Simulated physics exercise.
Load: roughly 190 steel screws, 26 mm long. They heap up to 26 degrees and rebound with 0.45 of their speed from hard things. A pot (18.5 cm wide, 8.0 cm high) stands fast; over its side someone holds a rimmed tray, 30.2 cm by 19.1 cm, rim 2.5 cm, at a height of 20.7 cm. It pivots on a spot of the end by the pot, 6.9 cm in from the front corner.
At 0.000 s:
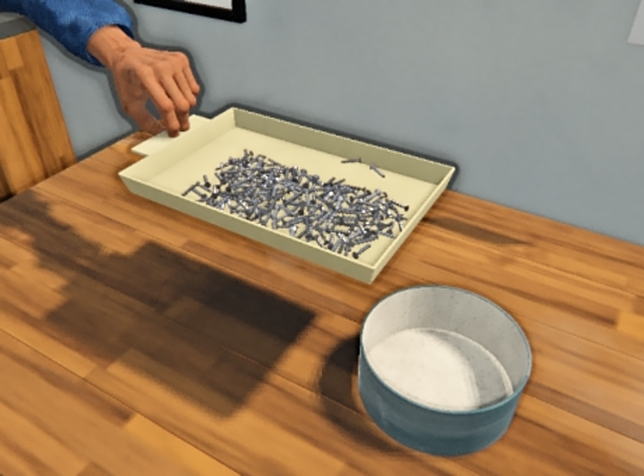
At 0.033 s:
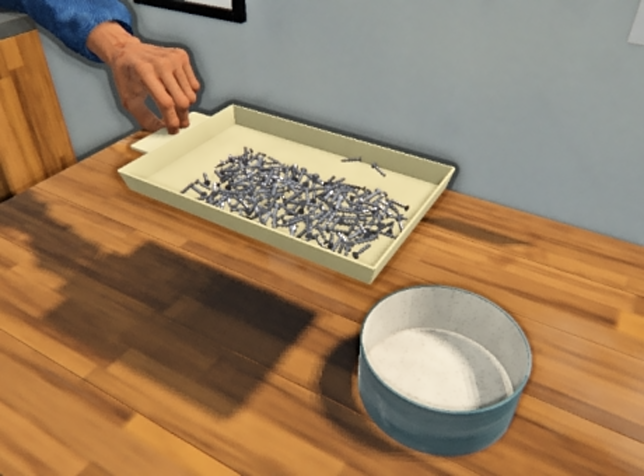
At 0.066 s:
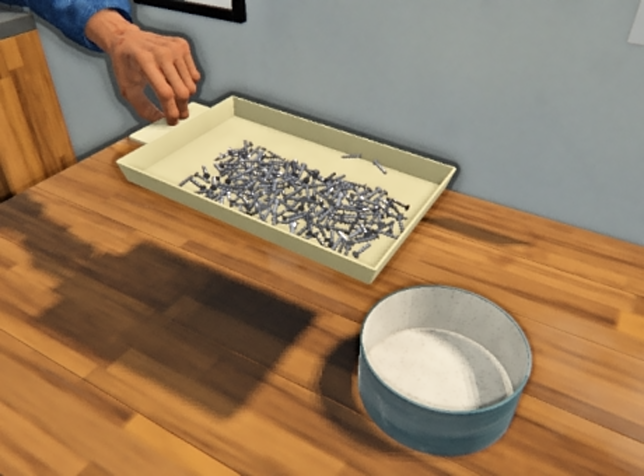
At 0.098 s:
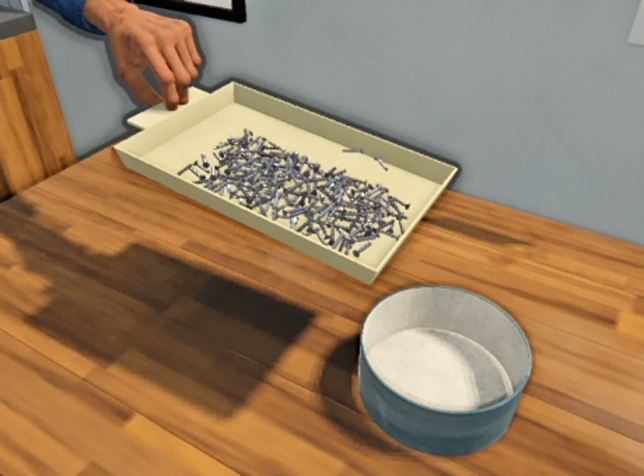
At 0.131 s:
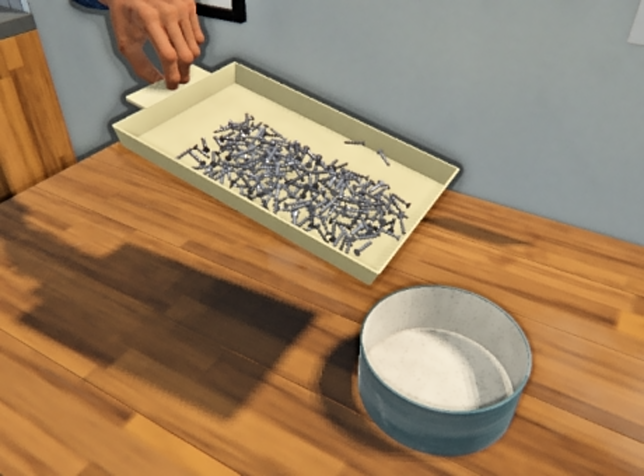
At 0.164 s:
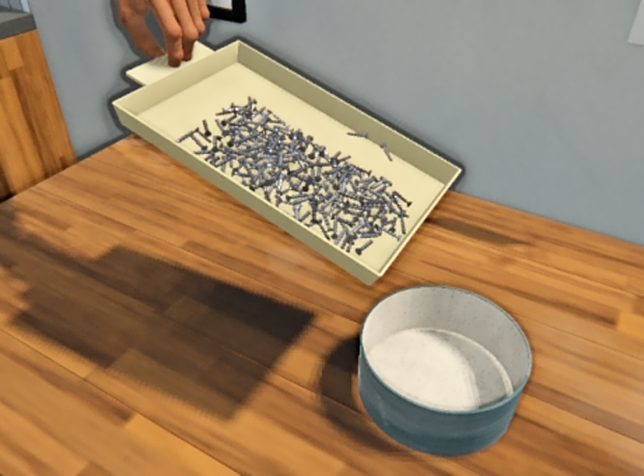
To begin with, a hand holds a cream tray of scattered grey screws nearly level above a wooden table, behind and left of a round blue pot. The hand then raises the tray's left end, slowly and then more steeply, slanting it down toward the right, while the screws barely shift within it.
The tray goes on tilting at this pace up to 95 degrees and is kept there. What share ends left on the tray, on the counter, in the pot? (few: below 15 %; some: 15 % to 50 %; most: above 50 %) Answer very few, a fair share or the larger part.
Left on the tray: Very few; on the counter: A fair share; in the pot: The larger part.
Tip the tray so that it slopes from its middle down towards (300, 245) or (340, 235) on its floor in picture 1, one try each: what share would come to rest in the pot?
About 10 and 40 per cent.
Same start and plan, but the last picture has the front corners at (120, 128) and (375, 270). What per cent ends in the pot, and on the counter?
Pot 70, counter 30.
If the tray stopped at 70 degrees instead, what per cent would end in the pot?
Then about 50 per cent.
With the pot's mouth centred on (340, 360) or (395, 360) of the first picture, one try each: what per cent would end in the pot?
About 10 and 50 per cent.
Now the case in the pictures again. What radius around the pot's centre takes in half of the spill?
Some 18 cm.
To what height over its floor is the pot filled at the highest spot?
About 2.5 cm.
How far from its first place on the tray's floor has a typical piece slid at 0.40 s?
Some 4 cm.
After 0.40 s, tilt 57 degrees; the tray holds 100 %, the pot 0 %.
Then, at 0.56 s, tilt 83 degrees; the tray holds 90 %, the pot 0 %.
After 0.84 s, tilt 95 degrees; the tray holds 5 %, the pot 70 %.
In the end, at 2.0 s, tray 0 %, counter 25 %, pot 75 %.
